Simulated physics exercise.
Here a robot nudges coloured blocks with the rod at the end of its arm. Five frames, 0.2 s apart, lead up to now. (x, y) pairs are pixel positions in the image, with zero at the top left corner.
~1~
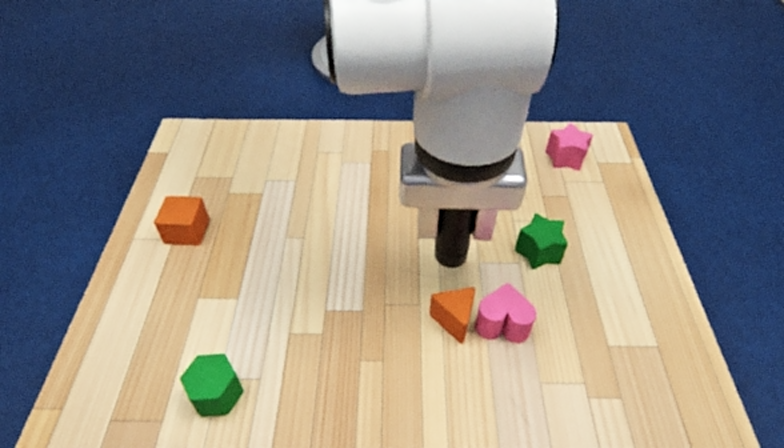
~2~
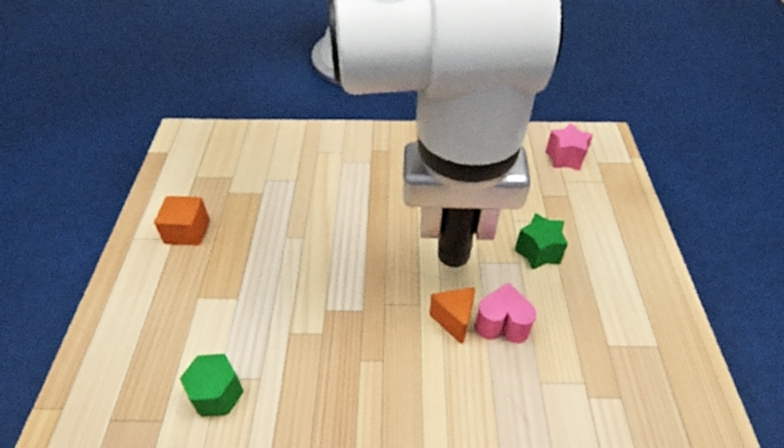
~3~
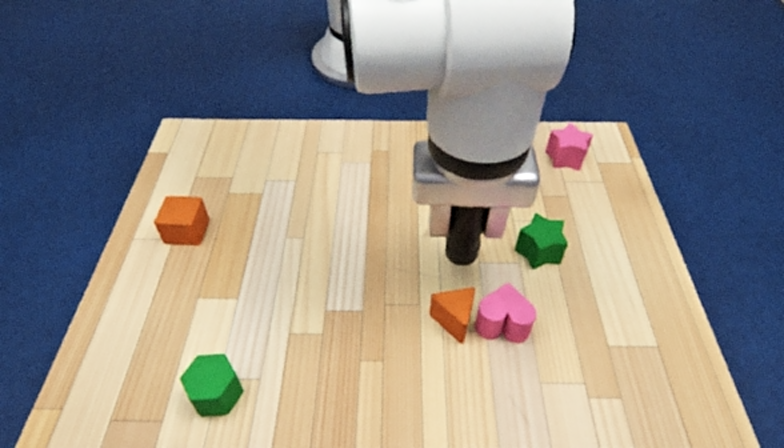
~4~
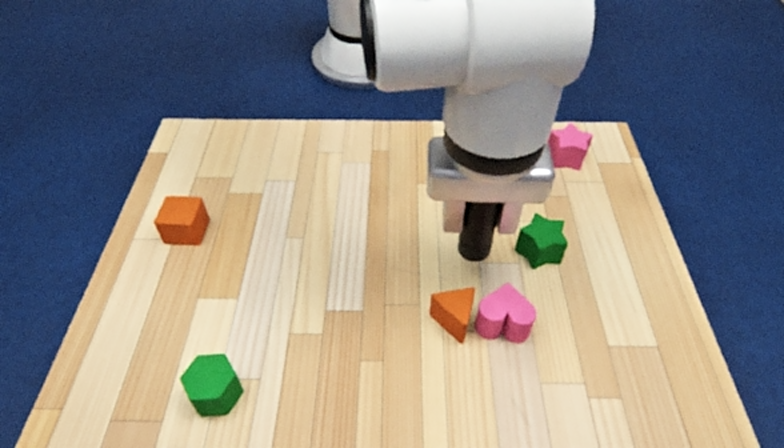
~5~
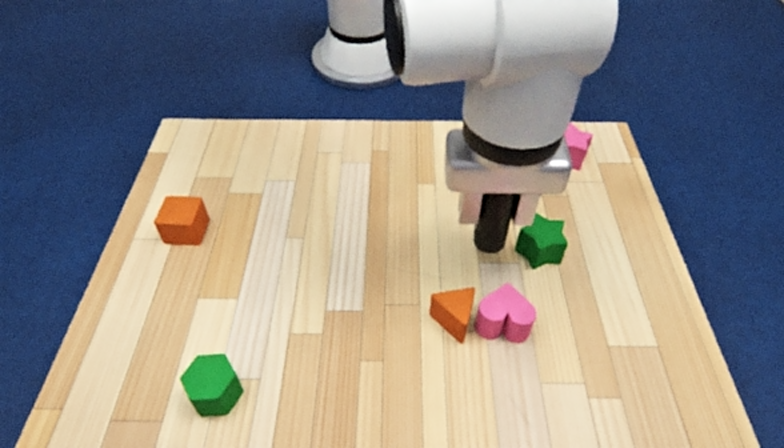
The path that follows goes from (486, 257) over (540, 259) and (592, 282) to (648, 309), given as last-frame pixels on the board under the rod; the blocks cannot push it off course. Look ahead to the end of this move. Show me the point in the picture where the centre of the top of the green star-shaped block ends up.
I think it will end close to (595, 230).
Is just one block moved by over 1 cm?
I expect so.
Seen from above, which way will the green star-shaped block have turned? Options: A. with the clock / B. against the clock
Answer: B.
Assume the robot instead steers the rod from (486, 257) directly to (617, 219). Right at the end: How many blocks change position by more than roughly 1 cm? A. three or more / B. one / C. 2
My pick is B.
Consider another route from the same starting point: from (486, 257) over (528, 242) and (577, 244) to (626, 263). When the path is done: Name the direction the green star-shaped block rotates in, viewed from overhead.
Looking down on the board, it turns clockwise.
The first path, step by step. One third of the way, rod at (545, 244); green star-shaped block at (575, 227).
Two thirds of the way, rod at (599, 267); green star-shaped block at (595, 230), turned 35° anticlockwise.
At the end, rod at (658, 295); pink heart-shaped block unmoved; green star-shaped block at (595, 230), turned 35° anticlockwise.
